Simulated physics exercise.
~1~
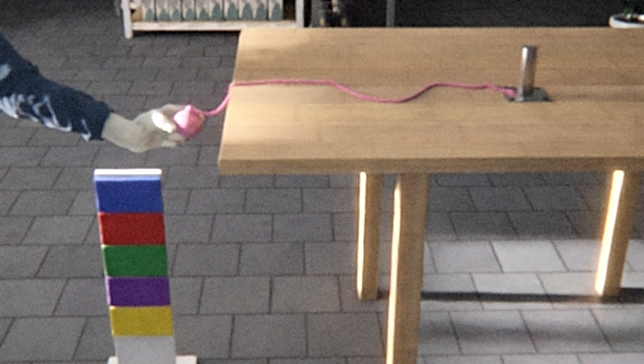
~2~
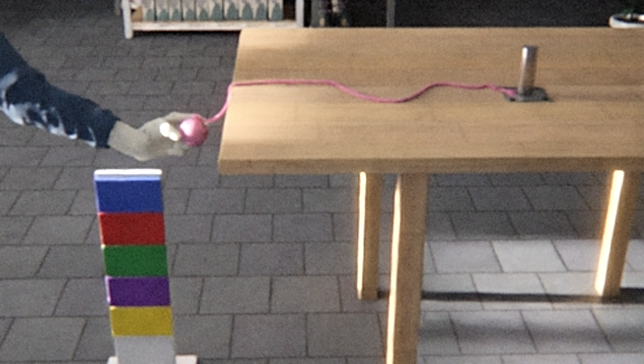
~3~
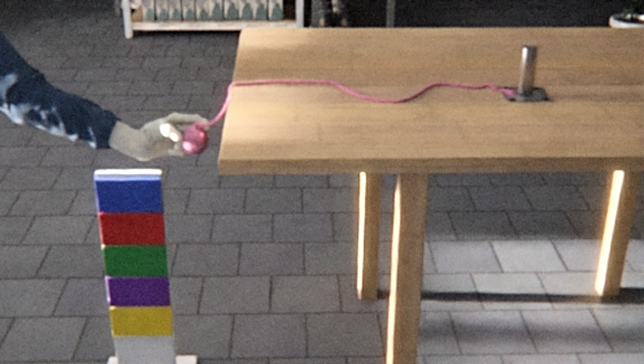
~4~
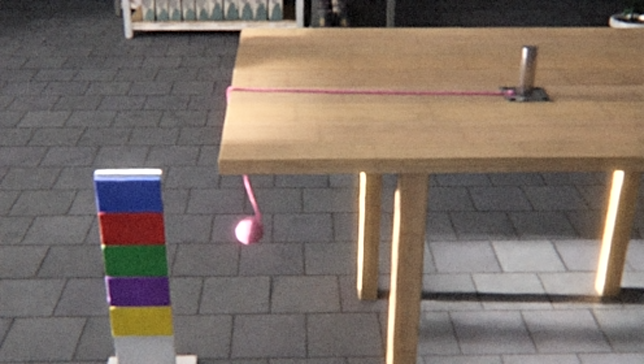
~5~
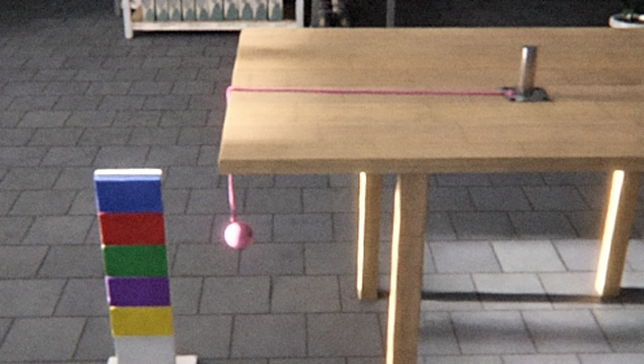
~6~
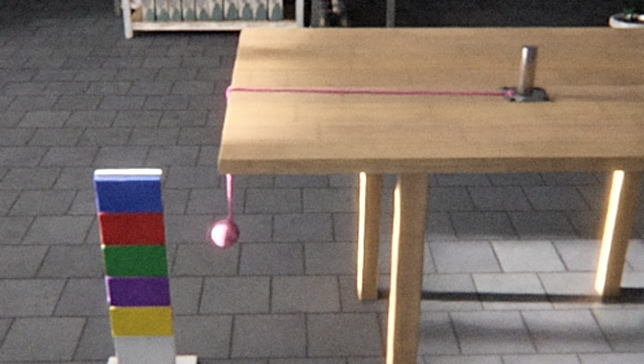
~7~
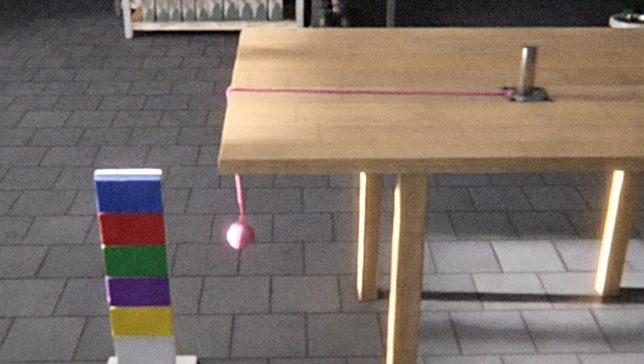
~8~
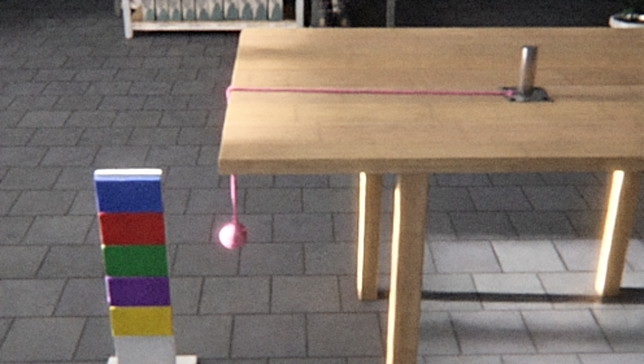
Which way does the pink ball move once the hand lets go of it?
The pink ball moves down, dropping below the edge of the table until it hangs on the cord.
